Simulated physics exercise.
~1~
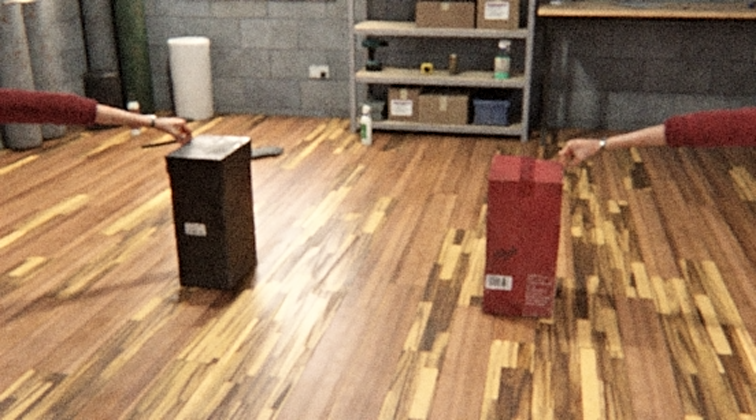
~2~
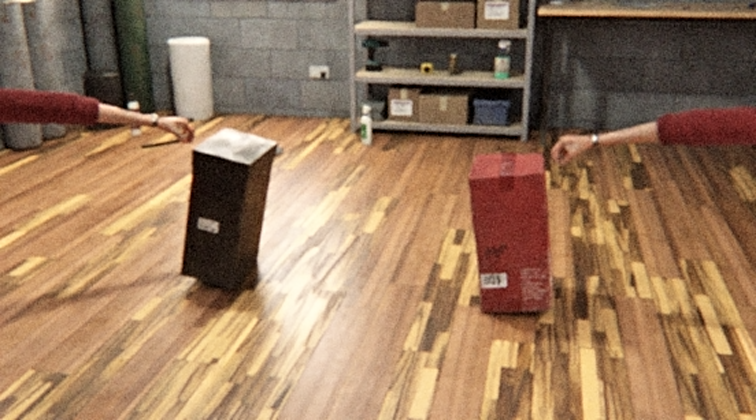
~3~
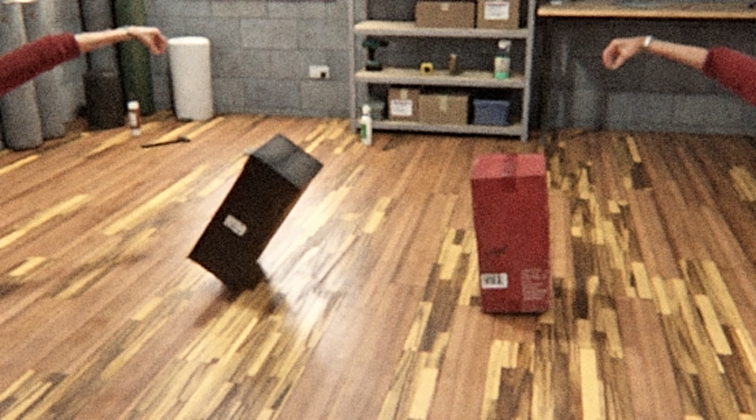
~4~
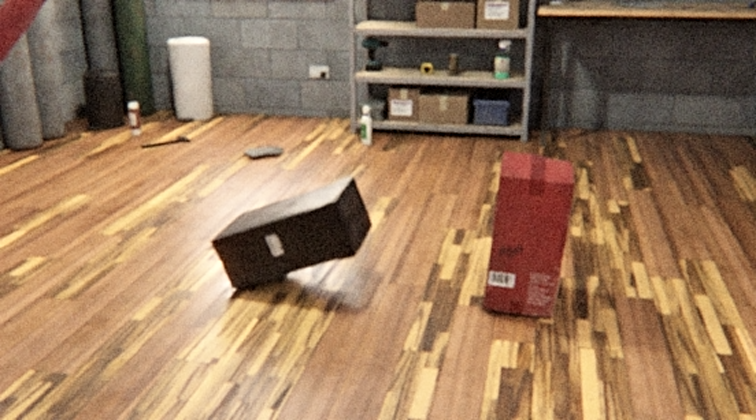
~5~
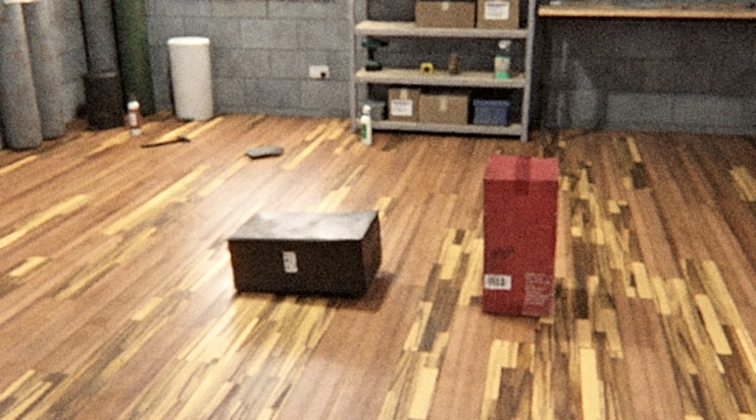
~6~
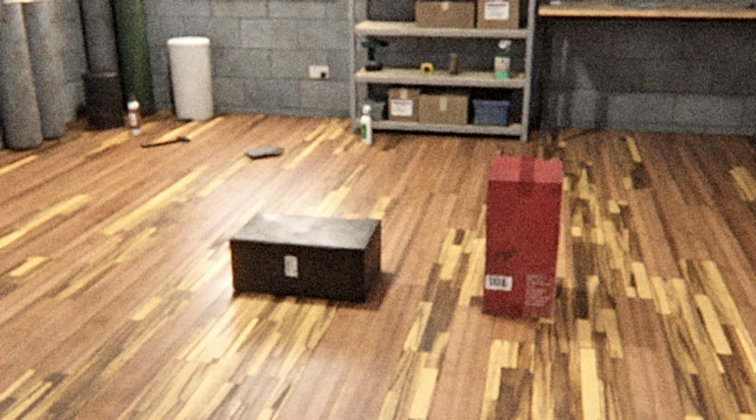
A tall black box on the left and a tall red box on the right stand on a patterned wood floor, each with a red-sleeved hand at its top, seen from a fixed, slightly raised view. Behind them are a grey block wall and metal shelves. Both boxes tilt inward, the black one to the right and the red one slightly left, as the hands draw away. The black box keeps tipping right and drops onto its side. The red box rocks a little and settles upright, while the black one stays lying down.
